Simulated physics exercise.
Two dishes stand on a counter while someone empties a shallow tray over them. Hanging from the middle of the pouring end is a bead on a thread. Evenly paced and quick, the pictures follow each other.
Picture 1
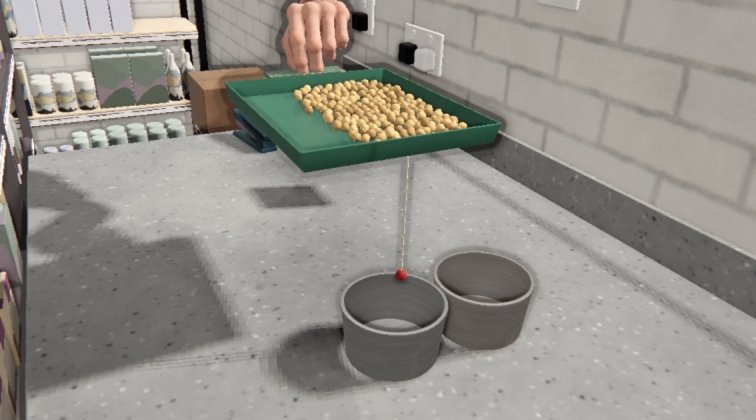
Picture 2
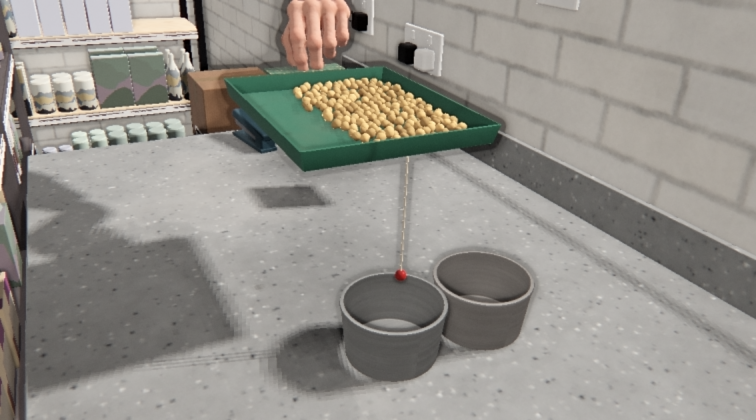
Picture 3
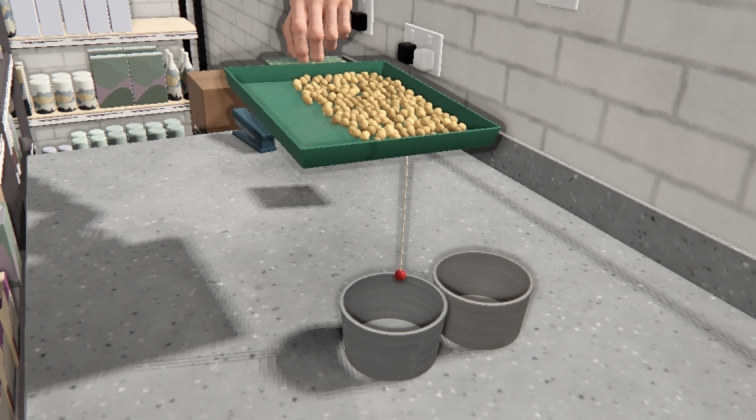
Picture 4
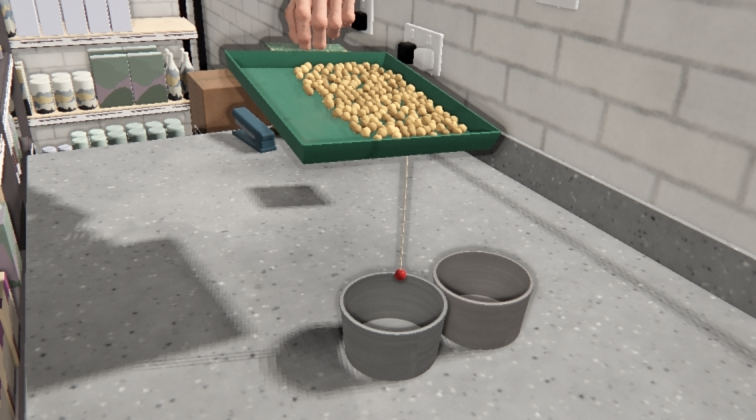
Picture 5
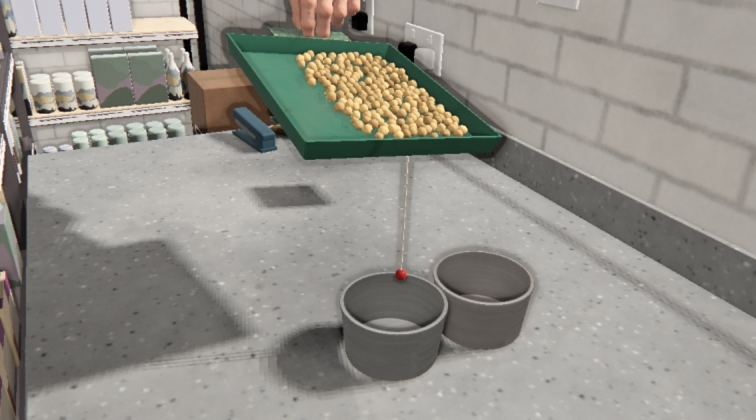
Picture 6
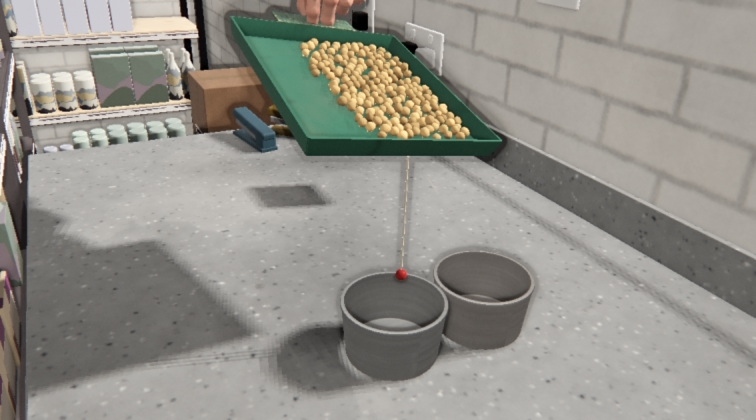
At first, a hand holds a green tray of dried chickpeas almost level above two gray dishes on a speckled counter, a red bead hanging on a thread beneath it. The hand then raises the far side, and the tray gradually tilts toward the viewer, its near edge dipping slightly at the right corner.
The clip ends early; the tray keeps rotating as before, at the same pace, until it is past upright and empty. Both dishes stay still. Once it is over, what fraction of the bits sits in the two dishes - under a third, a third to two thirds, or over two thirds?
The dishes end up holding the bulk, above two thirds.
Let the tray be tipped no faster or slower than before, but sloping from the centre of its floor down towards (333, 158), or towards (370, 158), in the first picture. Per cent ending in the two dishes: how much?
The first try gives close to 10 per cent, the second close to 20 per cent.
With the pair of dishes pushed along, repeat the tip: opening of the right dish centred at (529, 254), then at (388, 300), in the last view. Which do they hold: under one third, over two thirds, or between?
First place: Beyond two thirds. Second place: Less than a third.
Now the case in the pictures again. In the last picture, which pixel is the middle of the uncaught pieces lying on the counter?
Those pieces end up centred close to (457, 336).
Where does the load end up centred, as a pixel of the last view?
Resting centre, last frame: Roughly (478, 310).
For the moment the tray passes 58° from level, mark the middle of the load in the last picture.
I'd mark the middle close to (437, 95).
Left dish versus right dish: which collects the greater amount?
Looks like the right-placed one wins this one.
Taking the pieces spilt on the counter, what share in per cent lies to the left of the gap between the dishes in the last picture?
Left share: Some 40 per cent.
Shortly afterwards, tray tipped steeply; the whole lot on the tray.
Next, tray tipped right over; the whole lot on the tray.
Some moments later, tray tipped past a quarter turn; only a few in the left dish; the bulk in the right dish; a little outside both.
In the end, tray tipped past a quarter turn; only a few in the left dish; the bulk in the right dish; a little outside both.
